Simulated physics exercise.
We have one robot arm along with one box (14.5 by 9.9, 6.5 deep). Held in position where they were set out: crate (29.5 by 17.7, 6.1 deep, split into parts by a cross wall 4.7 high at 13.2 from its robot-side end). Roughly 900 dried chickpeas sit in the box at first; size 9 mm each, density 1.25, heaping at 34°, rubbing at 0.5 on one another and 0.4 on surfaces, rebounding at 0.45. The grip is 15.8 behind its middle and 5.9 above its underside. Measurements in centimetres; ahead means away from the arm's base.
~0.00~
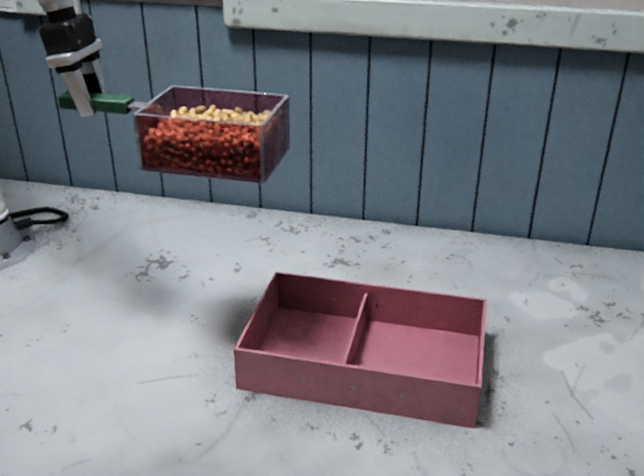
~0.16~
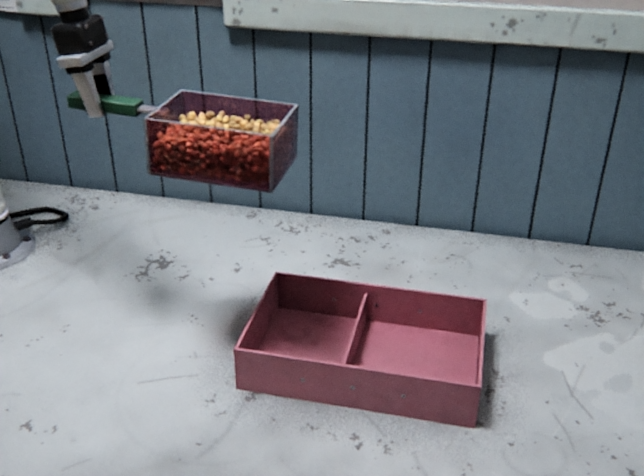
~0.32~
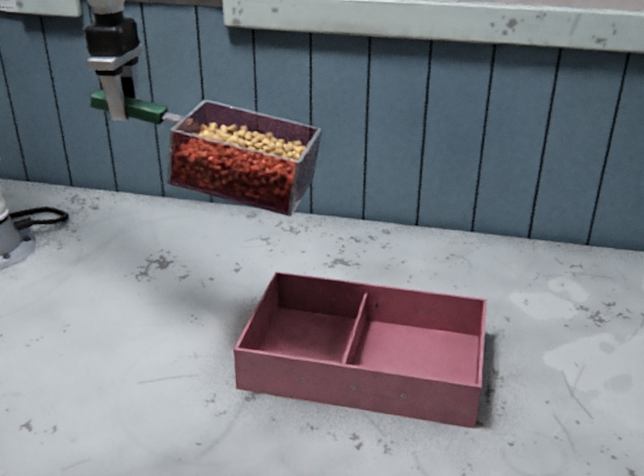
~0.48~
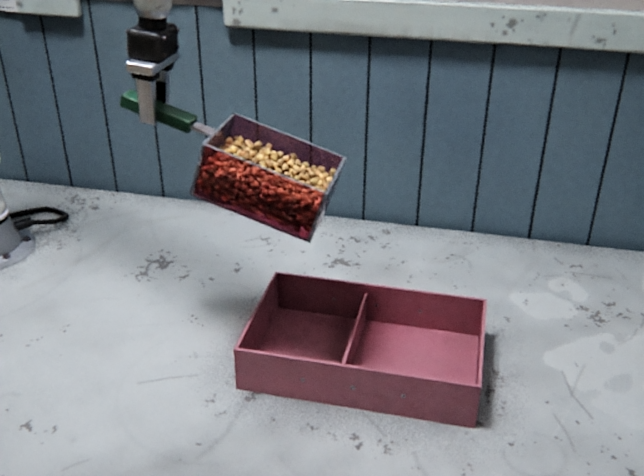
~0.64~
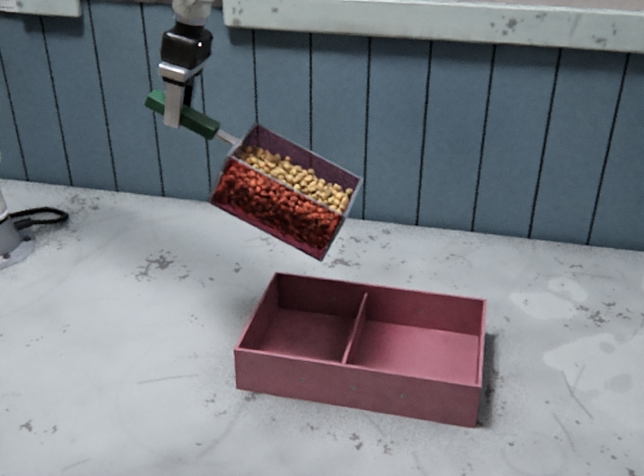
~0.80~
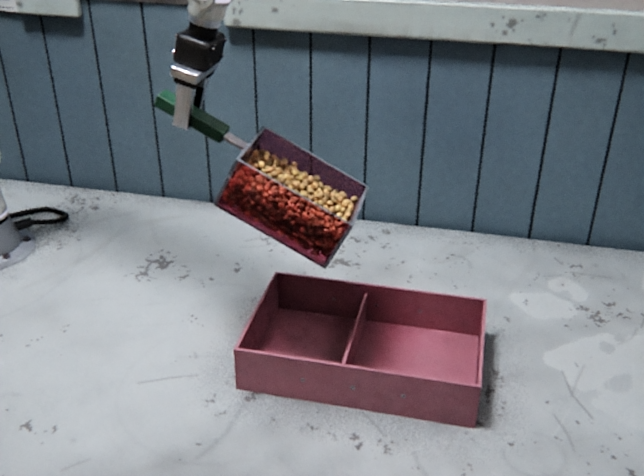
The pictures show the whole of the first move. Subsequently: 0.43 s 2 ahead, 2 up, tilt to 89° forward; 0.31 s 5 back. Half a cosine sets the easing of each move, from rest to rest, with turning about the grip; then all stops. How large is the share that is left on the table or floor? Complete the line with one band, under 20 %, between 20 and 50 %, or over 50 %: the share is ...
The share is over 50 %.
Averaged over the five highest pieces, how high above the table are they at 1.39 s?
They are some 20 centimetres up.
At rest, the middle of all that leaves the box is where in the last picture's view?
Roughly at (228, 338) in the last picture.
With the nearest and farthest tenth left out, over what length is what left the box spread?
12 cm.
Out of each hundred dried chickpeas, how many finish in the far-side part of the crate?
I'd put it at roughly 0 per cent.
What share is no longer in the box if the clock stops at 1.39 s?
About 35 per cent.
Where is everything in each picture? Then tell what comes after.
In the first frame, box floor at (217, 156), level; upper third of the load around (221, 127), from x 150 to 280, top at y 110; 900 in the box.
In the second frame, box floor at (225, 162), tilted 3° forward; upper third of the load around (224, 134), from x 155 to 290, top at y 115.
In the third frame, box floor at (243, 178), tilted 9° forward; upper third of the load around (232, 149), from x 175 to 310, top at y 125.
In the fourth frame, box floor at (264, 196), tilted 18° forward; upper third of the load around (245, 165), from x 200 to 335, top at y 140.
In the fifth frame, box floor at (278, 209), tilted 24° forward; upper third of the load around (259, 177), from x 220 to 350, top at y 150.
In the sixth frame, box floor at (284, 214), tilted 27° forward; upper third of the load around (264, 181), from x 225 to 355, top at y 150; 900 in the box.
By 1.10 s, tilted 75° forward, highest piece 25 above the table; 895 in the box, 2 in the robot-side part, 3 in flight or on a rim.
By 1.39 s, tilted 89° forward, highest piece 21 above the table; 603 in the box, 117 on the table or floor, 58 in the robot-side part, 122 in flight or on a rim.
By 1.74 s, tilted 89° forward, highest piece 19 above the table; 455 on the table or floor, 371 in the box, 64 in the robot-side part, 10 in flight or on a rim.
By 2.79 s, tilted 89° forward, highest piece 19 above the table; 537 on the table or floor, 299 in the box, 64 in the robot-side part.
Final count, 537 on the table or floor, 299 in the box, 64 in the robot-side part. That is 60 % on the table or floor.
